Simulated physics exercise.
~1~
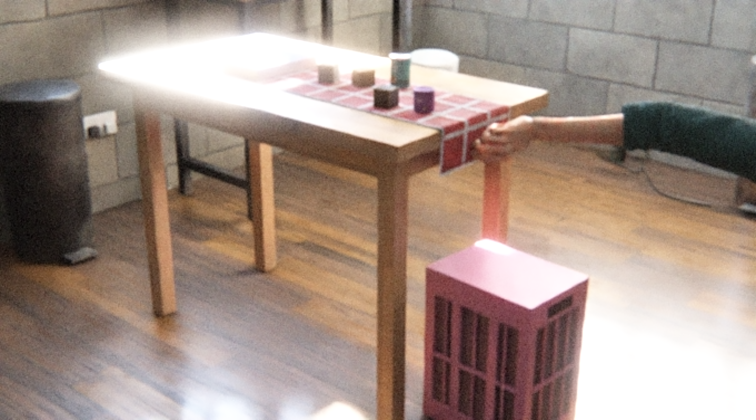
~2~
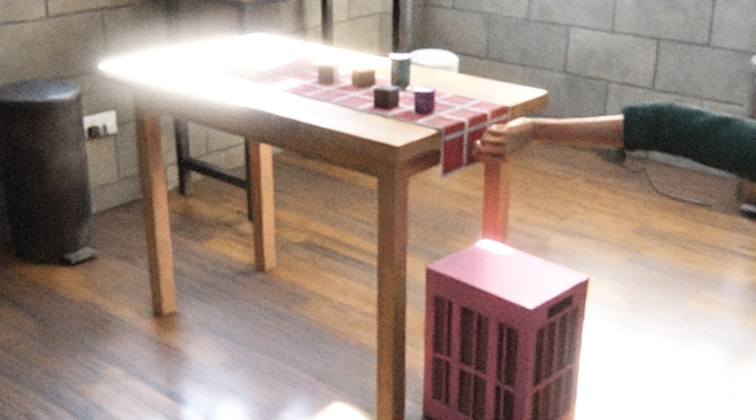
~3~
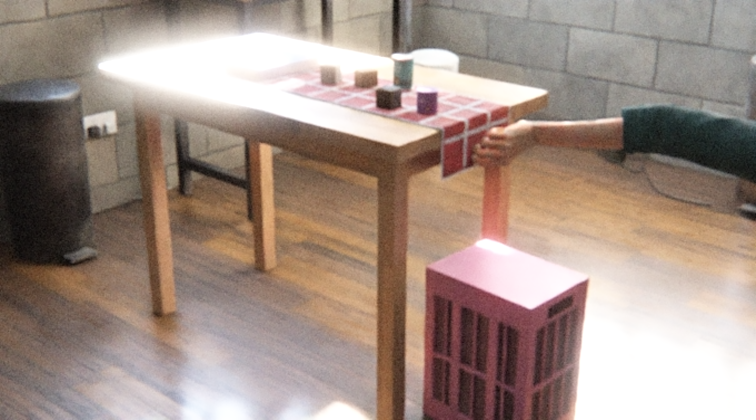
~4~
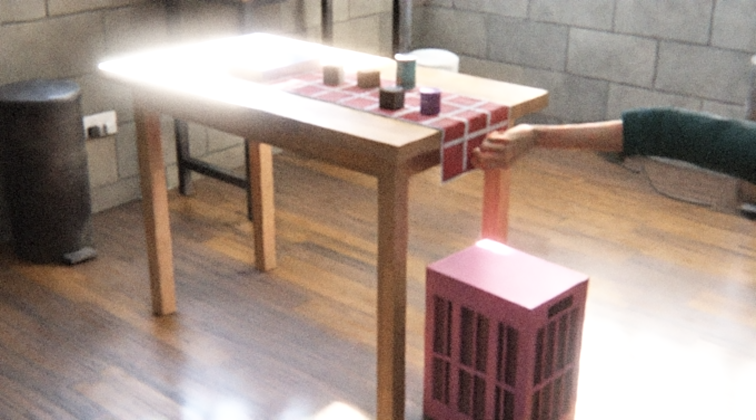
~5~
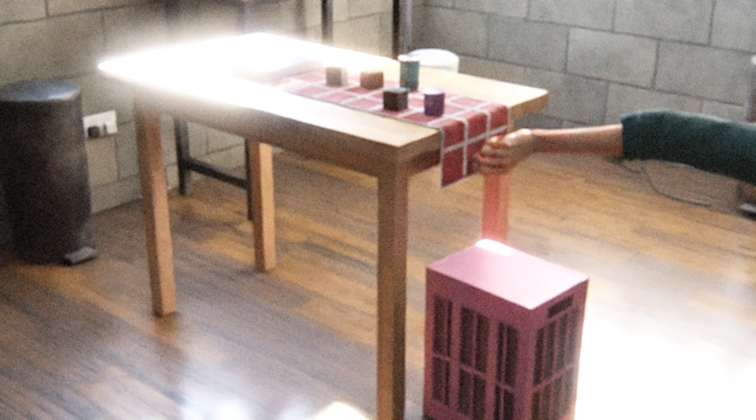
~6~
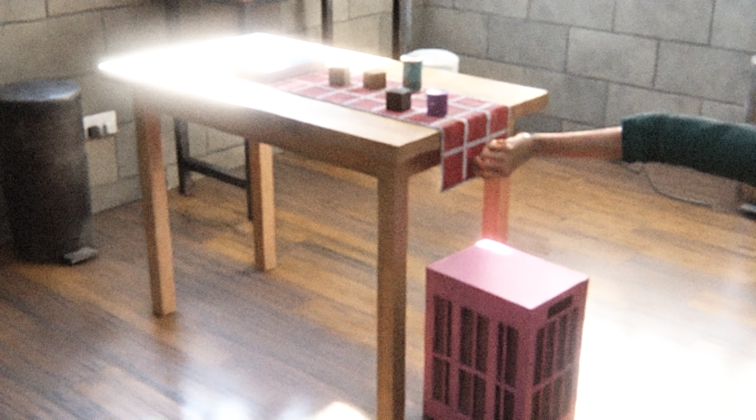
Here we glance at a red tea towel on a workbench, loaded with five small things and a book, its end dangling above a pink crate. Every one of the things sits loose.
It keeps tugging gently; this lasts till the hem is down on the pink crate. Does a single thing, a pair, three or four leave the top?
A pair.
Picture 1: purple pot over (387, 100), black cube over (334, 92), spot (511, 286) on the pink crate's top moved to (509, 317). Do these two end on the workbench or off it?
The purple pot? Lost. The black cube? Safe.
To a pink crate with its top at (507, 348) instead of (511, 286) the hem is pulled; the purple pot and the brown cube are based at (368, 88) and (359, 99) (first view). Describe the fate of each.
In the end the purple pot is no longer on top and the brown cube is no longer on top.
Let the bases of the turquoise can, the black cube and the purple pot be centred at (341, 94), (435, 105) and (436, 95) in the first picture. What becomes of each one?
Turquoise can: Still up. Black cube: Off. Purple pot: Off.
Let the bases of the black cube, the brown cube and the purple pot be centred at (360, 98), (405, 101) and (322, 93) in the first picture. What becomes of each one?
As for the black cube, it stays aboard; the brown cube goes off; the purple pot stays aboard.
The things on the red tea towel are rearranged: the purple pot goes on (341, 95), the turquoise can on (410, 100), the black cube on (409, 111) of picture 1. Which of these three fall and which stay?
Purple pot: Still on; turquoise can: Off; black cube: Off.
Early on, hem near (475, 228); purple pot gone.
Midway, hem on the crate; purple pot and black cube gone.
Finally, hem on the crate; purple pot and black cube gone. The count of fallen things is two.
